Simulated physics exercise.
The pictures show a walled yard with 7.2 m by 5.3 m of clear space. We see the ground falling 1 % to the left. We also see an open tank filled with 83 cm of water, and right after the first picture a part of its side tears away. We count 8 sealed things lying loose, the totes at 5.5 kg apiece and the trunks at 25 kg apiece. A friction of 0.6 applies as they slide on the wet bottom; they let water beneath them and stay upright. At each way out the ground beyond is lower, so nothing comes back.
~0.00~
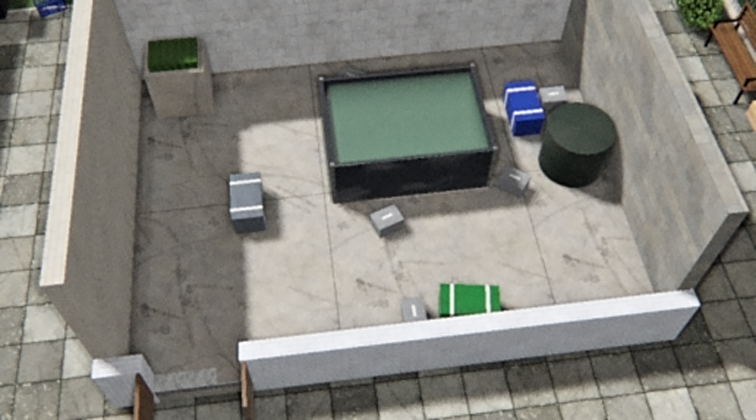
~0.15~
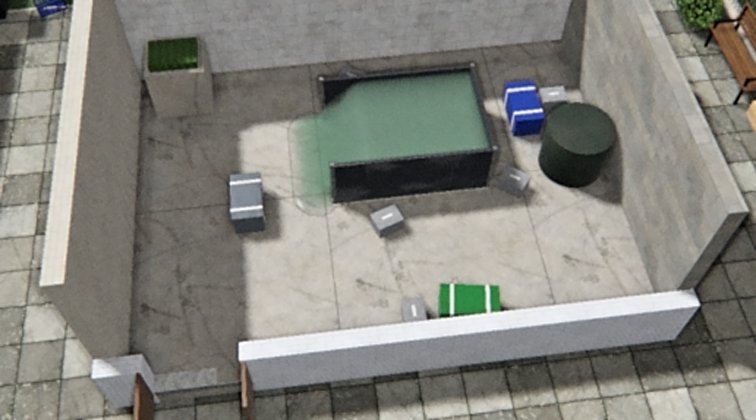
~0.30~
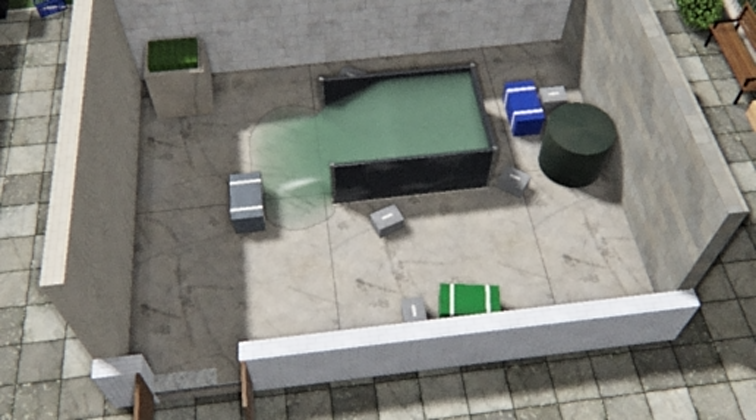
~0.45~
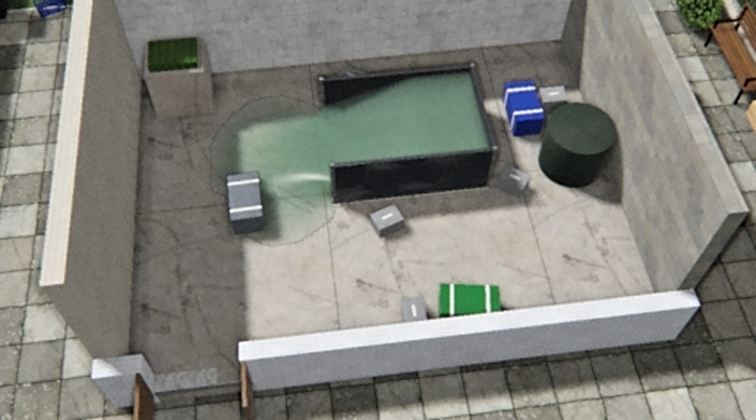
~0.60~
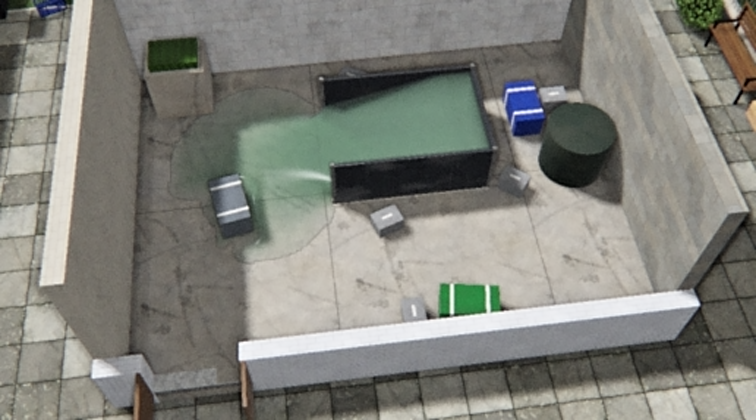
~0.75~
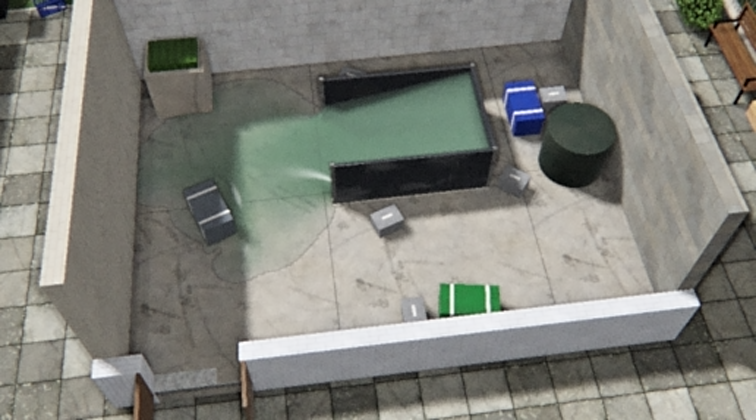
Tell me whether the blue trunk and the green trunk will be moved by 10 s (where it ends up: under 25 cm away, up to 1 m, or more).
First the blue trunk: It ends up somewhat displaced; then the green trunk: It ends up somewhat displaced.
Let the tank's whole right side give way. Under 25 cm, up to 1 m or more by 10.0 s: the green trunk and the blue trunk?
Outcome - green trunk: Long-distance displacement, blue trunk: Long-distance displacement.
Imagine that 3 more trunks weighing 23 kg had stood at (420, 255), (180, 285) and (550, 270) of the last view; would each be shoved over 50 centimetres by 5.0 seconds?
The first one ends up inside that, the second beyond that, the third inside that.
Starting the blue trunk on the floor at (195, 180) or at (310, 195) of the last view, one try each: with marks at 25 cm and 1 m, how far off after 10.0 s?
Run 1: It is pushed far off. Run 2: It is pushed far off.
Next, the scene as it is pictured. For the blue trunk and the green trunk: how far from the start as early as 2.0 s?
Close to 0 and 0 centimetres by then.
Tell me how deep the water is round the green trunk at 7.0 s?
About 5 cm.
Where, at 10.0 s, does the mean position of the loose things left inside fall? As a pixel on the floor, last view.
Near (469, 221).
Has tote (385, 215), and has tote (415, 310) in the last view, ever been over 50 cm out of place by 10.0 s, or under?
First one stayed inside, second one went too far.
After 2.0 s the blue trunk is near (525, 100), 0.0 m from its start, aground; the green trunk is near (470, 299), 0.0 m from its start, aground; 0 of 8 are out; 1 afloat.
After 4.5 s the blue trunk is near (525, 100), 0.0 m from its start, aground; the green trunk is near (471, 299), 0.0 m from its start, aground; 0 of 8 are out; 2 afloat.
After 7.0 s the blue trunk is near (525, 101), 0.0 m from its start, aground; the green trunk is near (499, 268), 0.6 m from its start, aground; 0 of 8 are out; 4 afloat.
After 10.0 s the blue trunk is near (492, 106), 0.5 m from its start, afloat; the green trunk is near (499, 268), 0.6 m from its start, aground; 0 of 8 are out; 6 afloat.
